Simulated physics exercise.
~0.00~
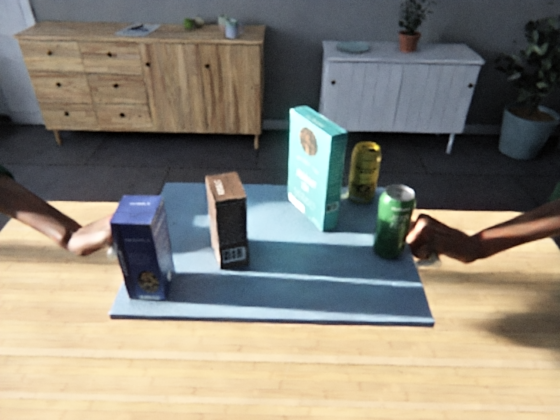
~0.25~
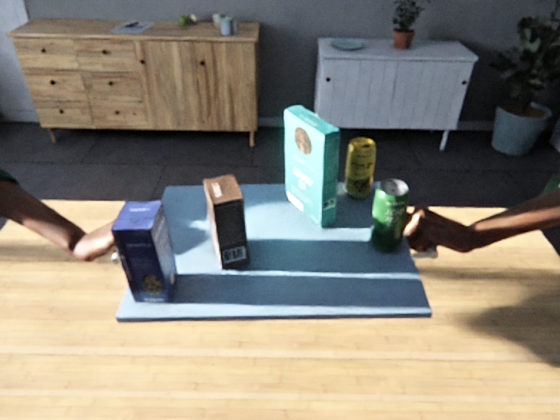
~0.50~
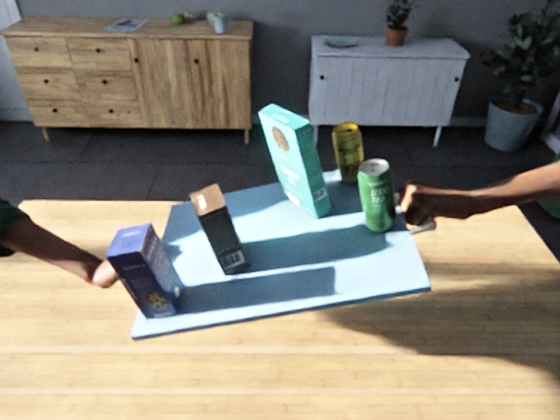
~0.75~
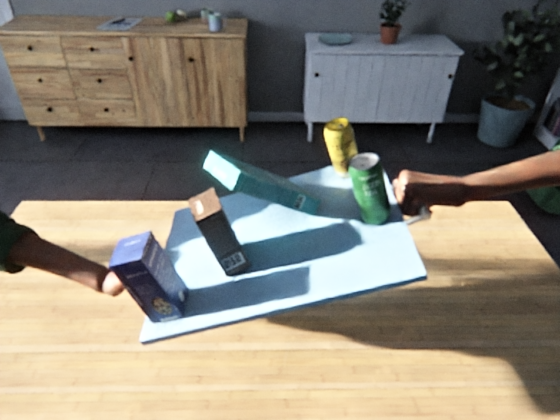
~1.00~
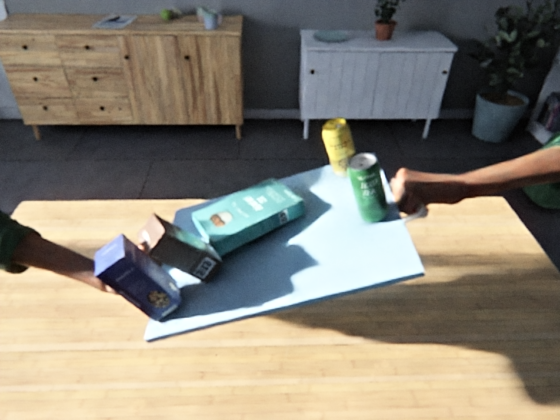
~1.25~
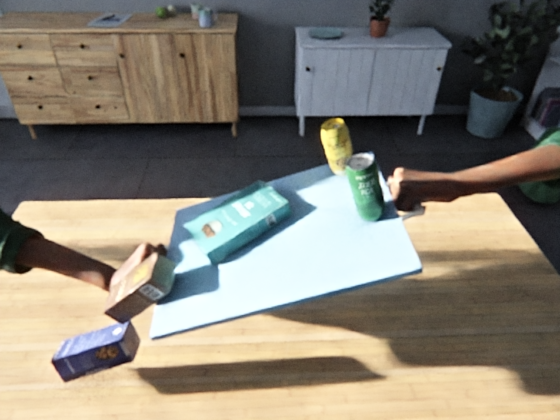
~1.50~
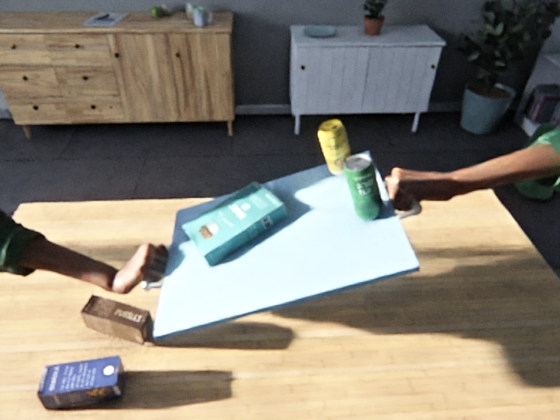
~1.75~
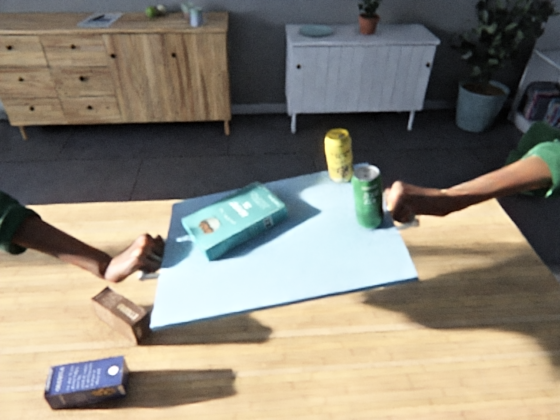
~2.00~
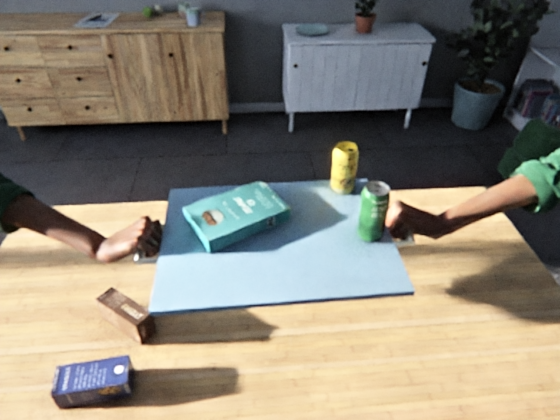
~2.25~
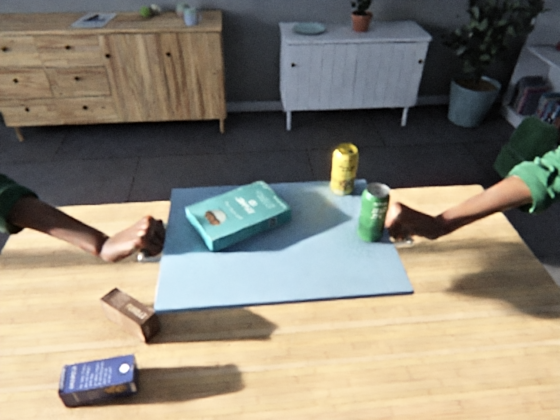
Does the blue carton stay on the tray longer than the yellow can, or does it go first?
The blue carton goes first, dropping off the lowered left side onto the table. The yellow can stays on the tray and is standing at the end.
